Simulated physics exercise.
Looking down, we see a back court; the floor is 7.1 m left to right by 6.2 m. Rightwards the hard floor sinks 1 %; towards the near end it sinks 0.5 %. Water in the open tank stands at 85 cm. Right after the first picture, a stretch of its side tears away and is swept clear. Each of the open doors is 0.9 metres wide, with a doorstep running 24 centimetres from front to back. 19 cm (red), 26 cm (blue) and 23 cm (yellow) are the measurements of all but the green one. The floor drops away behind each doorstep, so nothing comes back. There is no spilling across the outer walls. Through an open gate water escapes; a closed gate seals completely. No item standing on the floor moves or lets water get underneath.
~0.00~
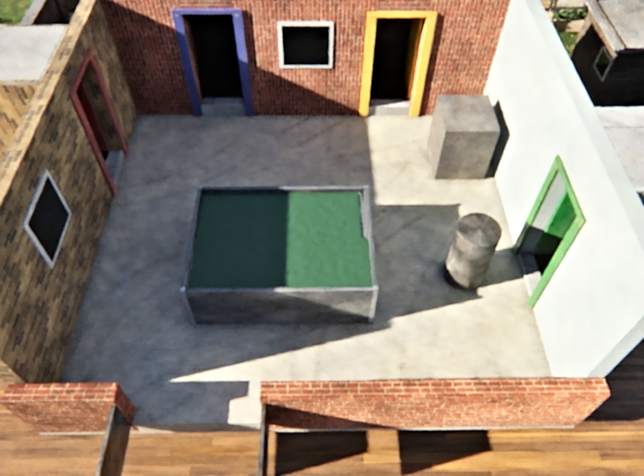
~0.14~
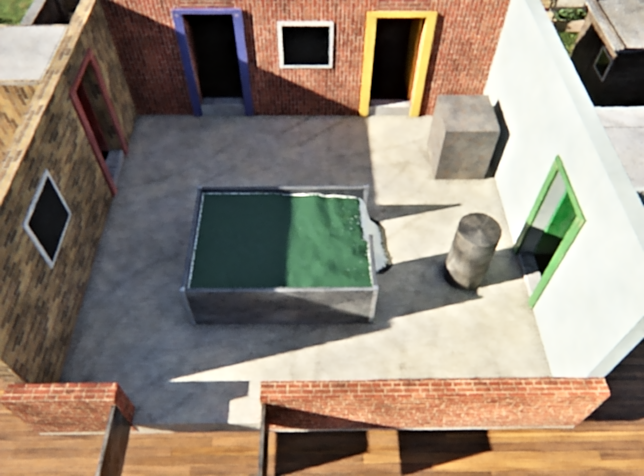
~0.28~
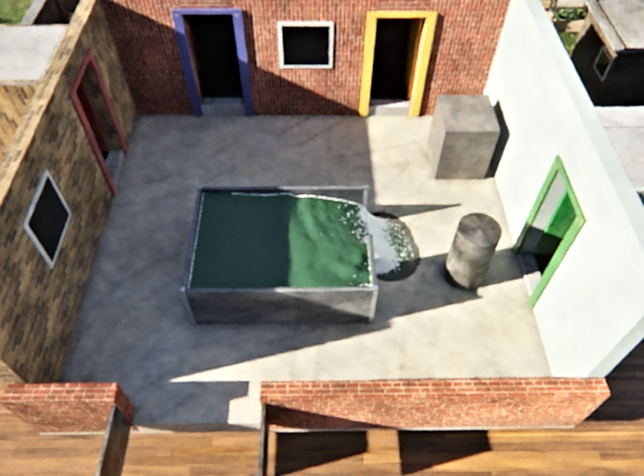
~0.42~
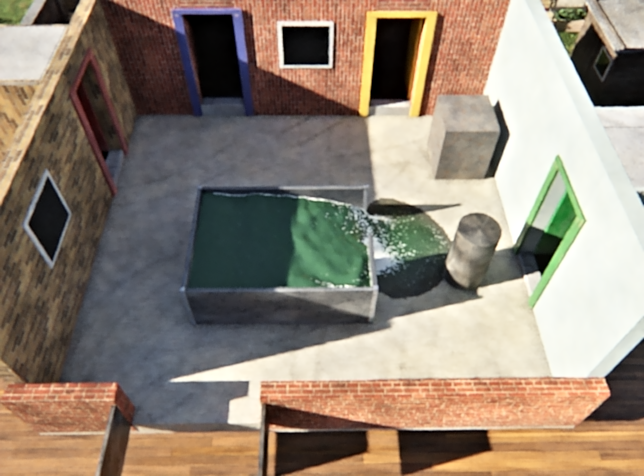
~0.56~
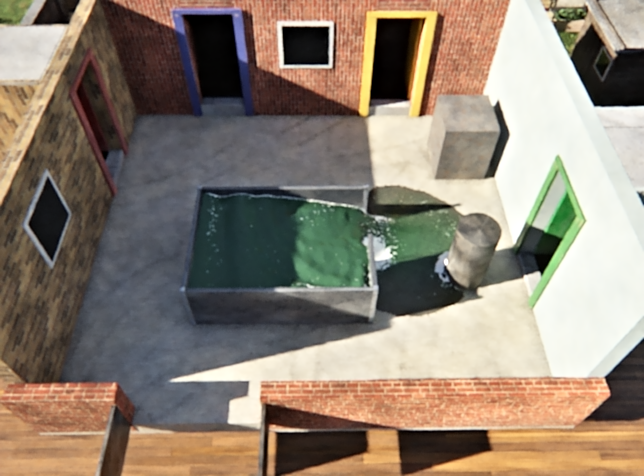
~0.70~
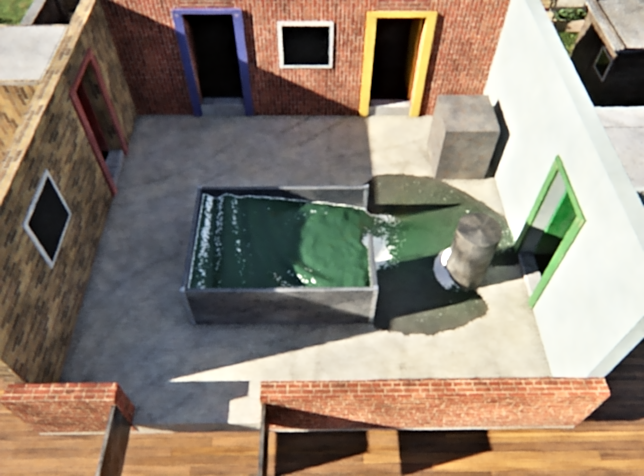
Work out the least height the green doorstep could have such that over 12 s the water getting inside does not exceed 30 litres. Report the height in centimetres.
The least height is about 21 cm.
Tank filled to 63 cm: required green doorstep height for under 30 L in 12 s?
About 15 centimetres.
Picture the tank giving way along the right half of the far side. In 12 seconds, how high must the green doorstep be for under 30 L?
Then the minimum is about 10.0 cm.
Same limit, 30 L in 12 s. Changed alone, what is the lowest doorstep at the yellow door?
At the yellow door it takes roughly 10.5 centimetres.
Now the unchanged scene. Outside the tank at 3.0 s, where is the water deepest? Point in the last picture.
Look close to (507, 232).
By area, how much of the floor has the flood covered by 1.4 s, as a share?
Roughly 25 percent.
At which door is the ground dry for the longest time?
That would be the red door.
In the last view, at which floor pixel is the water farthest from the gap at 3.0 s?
Somewhere near the pixel (475, 118).
After 1.4 s water covers 25 % of the floor, deepest (50 cm) near (495, 187); 13 cm at the green door, 8 litres in over its 9 cm doorstep.
After 3.0 s water covers 35 % of the floor, deepest (44 cm) near (507, 232); 18 cm at the green door, 68 litres in over its 9 cm doorstep.
After 12.0 s water covers 100 % of the floor, deepest (14 cm) near (543, 403); 11 cm at the green door, 278 litres in over its 9 cm doorstep.
At the green door as built, the water arrived by 1.1 s and peaked near 18 cm at 2.8 s.
With a doorstep of 18 cm, 58 litres would have come in within the 12 s; with 24 cm, 15 litres. So under 30 litres takes about 21 cm.
